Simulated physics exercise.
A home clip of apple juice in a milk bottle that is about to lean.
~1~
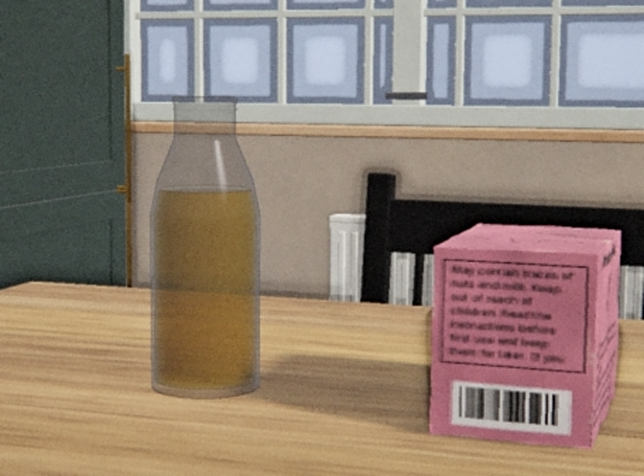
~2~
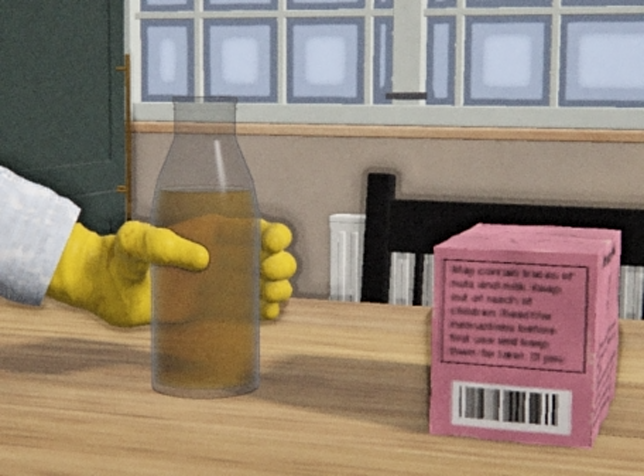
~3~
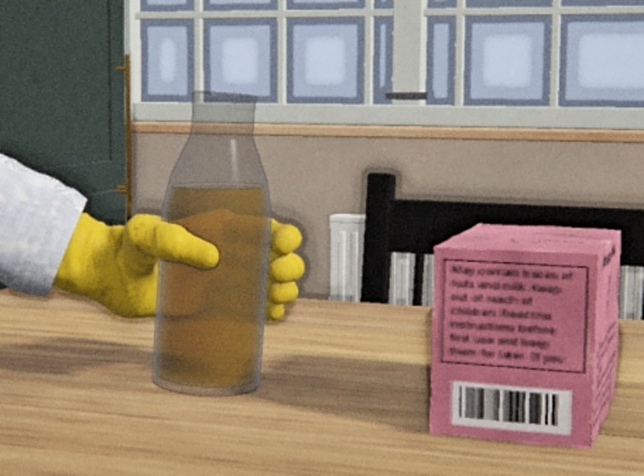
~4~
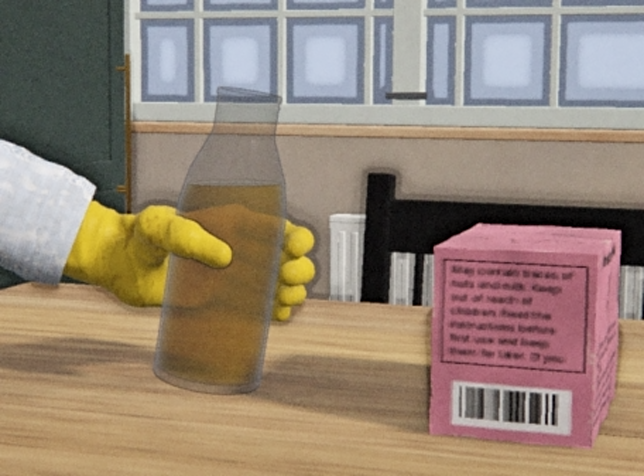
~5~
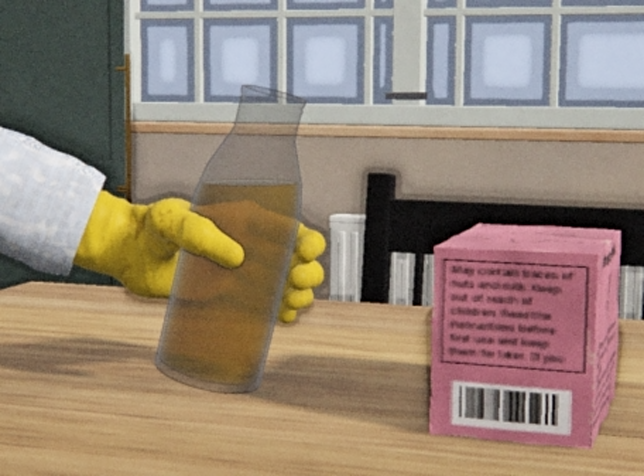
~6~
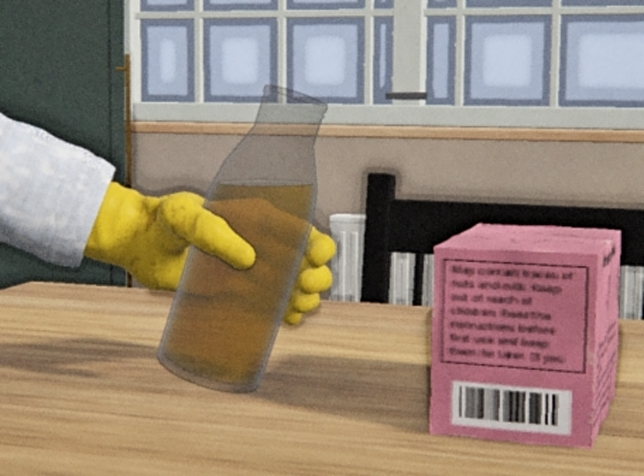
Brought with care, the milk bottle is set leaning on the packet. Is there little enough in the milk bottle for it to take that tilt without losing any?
Yes, nothing comes out.
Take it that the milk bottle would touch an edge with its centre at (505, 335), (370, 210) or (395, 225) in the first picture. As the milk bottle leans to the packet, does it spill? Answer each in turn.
Taking each in turn: Some escapes, nothing escapes, nothing escapes.
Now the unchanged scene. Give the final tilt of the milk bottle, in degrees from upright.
Resting angle: Near 55 degrees.
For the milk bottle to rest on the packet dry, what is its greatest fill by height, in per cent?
It can go up to around 85 per cent.
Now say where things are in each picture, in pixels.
In the first picture, it stands upright; milk bottle (206, 239) about two thirds full.
In the second picture, a hand takes hold; milk bottle about two thirds full, surface at (206, 190); packet (531, 326).
In the third picture, it is leaning; milk bottle (216, 236) about two thirds full.
In the fourth picture, tipping on its foot; milk bottle about two thirds full, surface at (236, 184); packet (531, 326).
In the fifth picture, the top moves towards the packet; milk bottle (241, 232) about two thirds full.
In the sixth picture, on the way over; milk bottle about two thirds full, surface at (268, 184); packet (531, 326).
A moment on, the milk bottle leans by about 35°; all is still inside.
Further on, the milk bottle leans by about 50°; all is still inside.
When it is over, the milk bottle leans by about 55°, against the packet; all is still inside.
